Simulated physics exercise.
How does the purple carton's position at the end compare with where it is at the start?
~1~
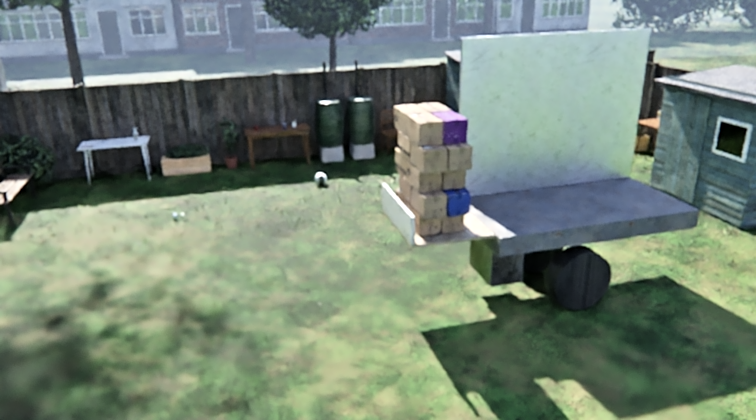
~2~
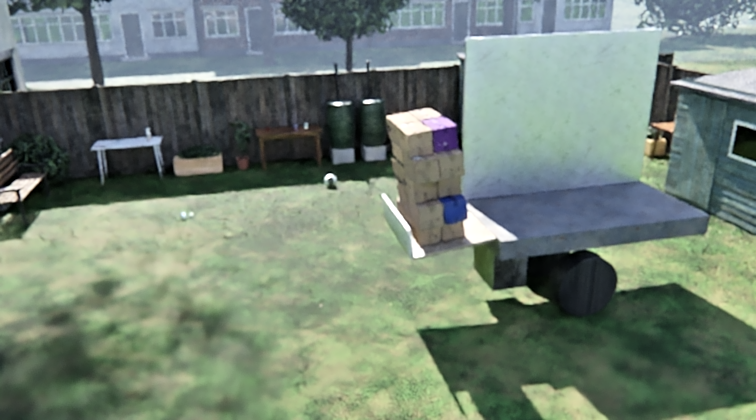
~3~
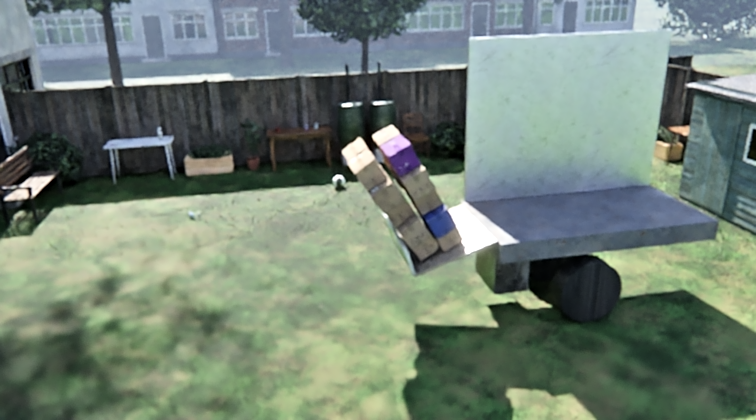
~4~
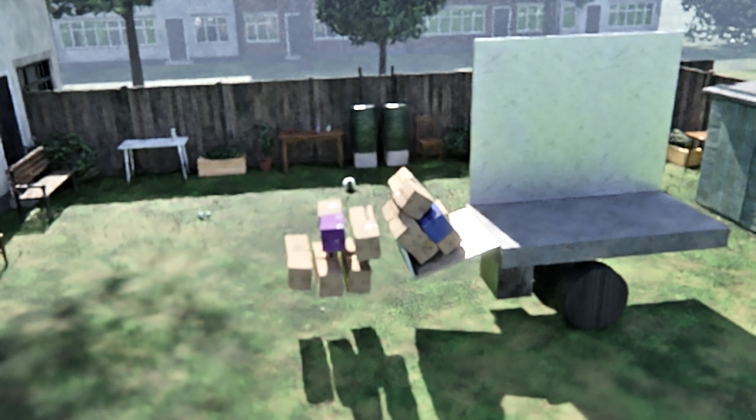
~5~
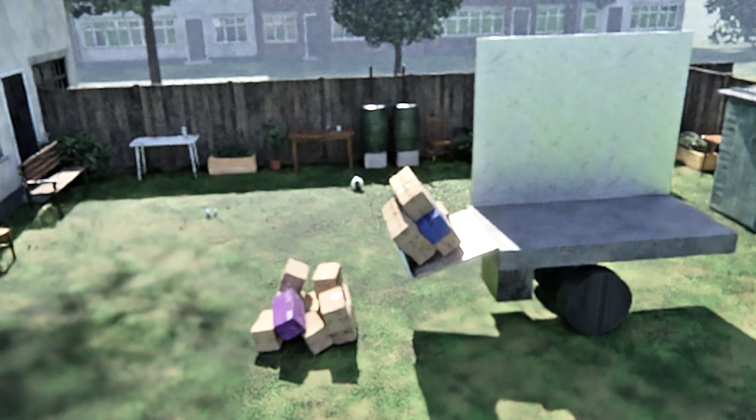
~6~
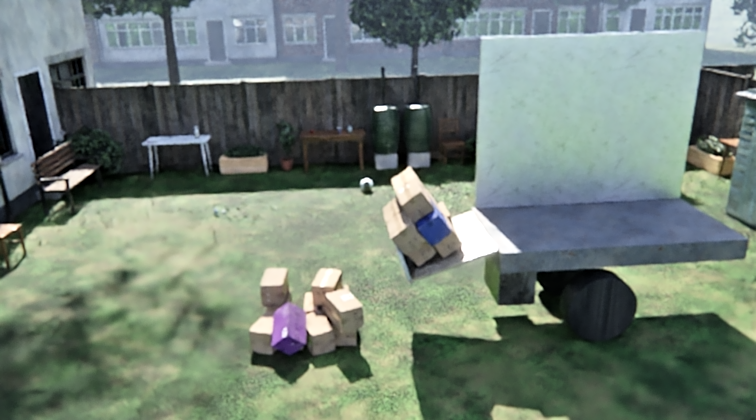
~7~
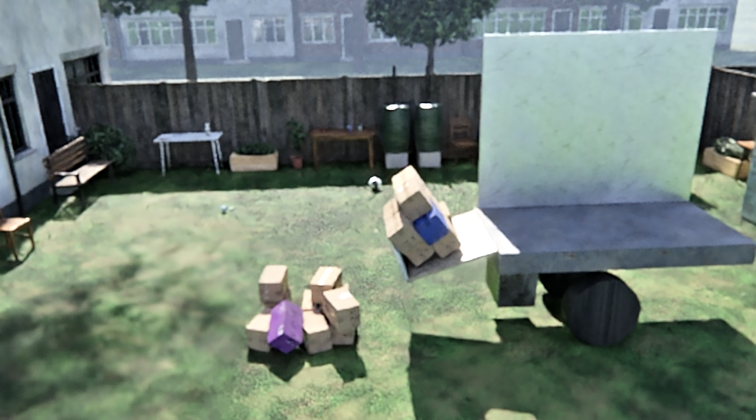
At the start the purple carton sits at the top of the stack on the tail lift. By the end it lies on the grass, lower and to the left of the platform, among other fallen cartons.
The footage shows a stack of taped cartons on a lorry's tail lift in a yard as the platform tilts down to the left; the stack leans, the upper cartons topple onto the grass, and the blue carton stays aboard with several others.
